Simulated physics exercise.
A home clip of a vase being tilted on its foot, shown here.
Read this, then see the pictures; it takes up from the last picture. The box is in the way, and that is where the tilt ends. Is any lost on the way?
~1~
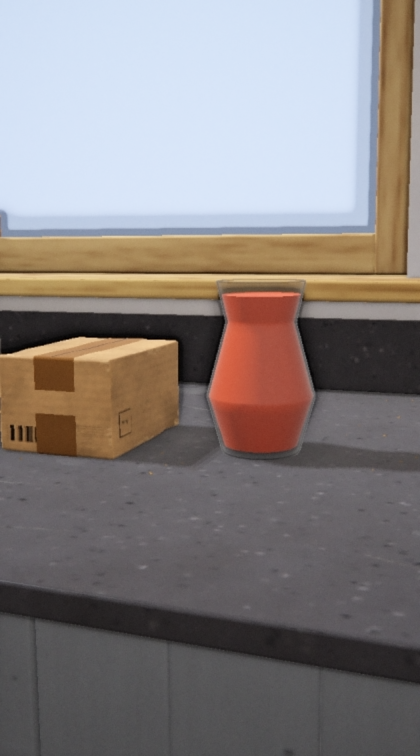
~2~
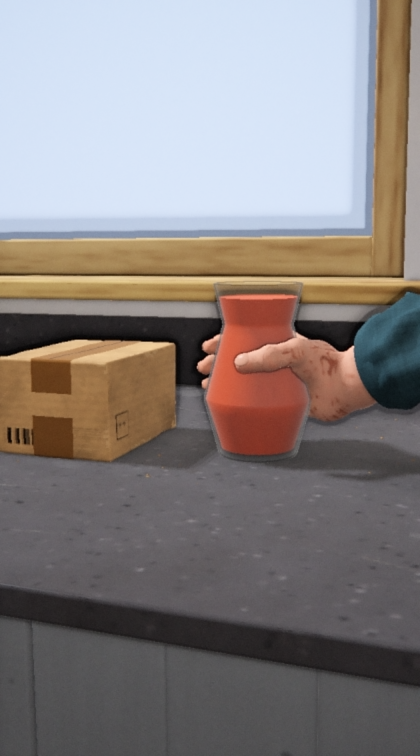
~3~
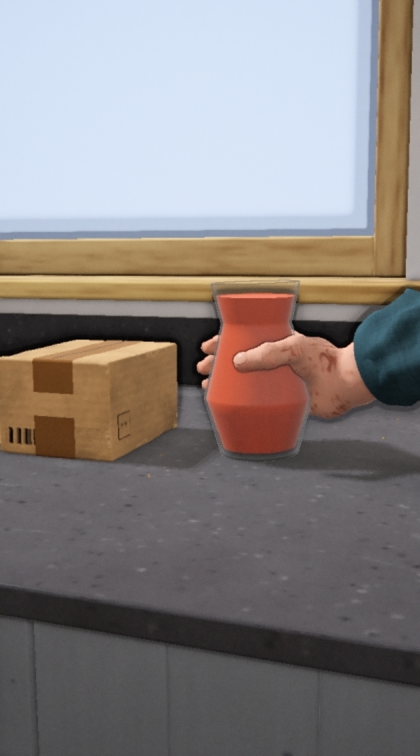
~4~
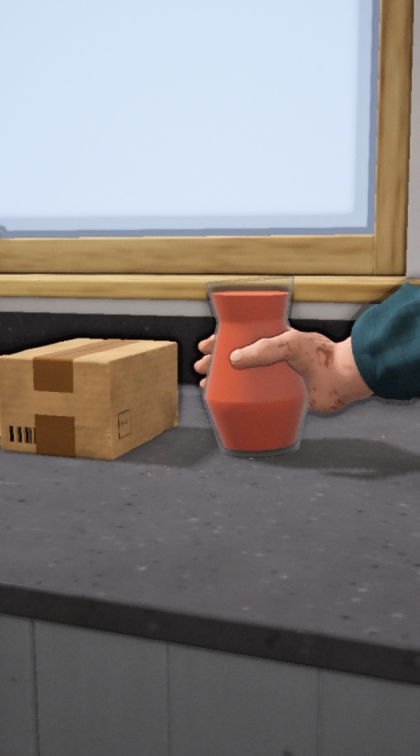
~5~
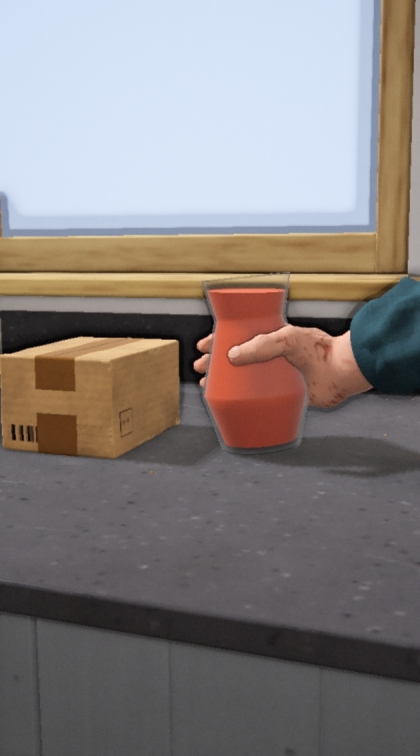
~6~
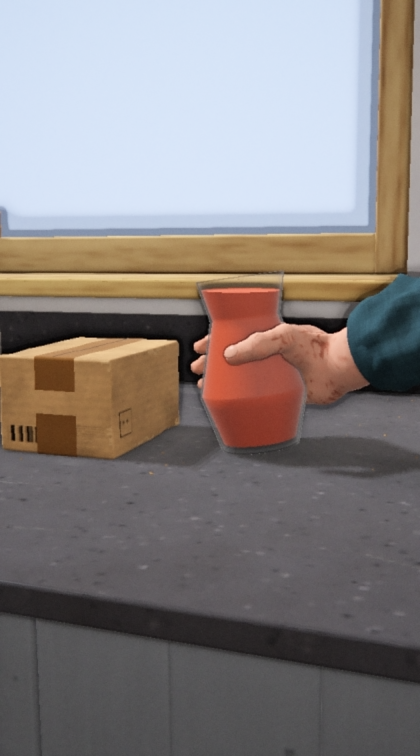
It's going to leak over the lip, I reckon.
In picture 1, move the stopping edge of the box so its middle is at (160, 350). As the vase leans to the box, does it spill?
Lab note: Some contents lost.
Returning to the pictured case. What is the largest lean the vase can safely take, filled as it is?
Around 25 degrees, I'd say.
Next, the vase leans by about 25°; its rim is dry.
After that, the vase leans by about 35°; it has slopped over; nearly all of the tomato juice is inside.
Finally, the vase leans by about 40°, against the box; it has slopped over; nearly all of the tomato juice is inside.
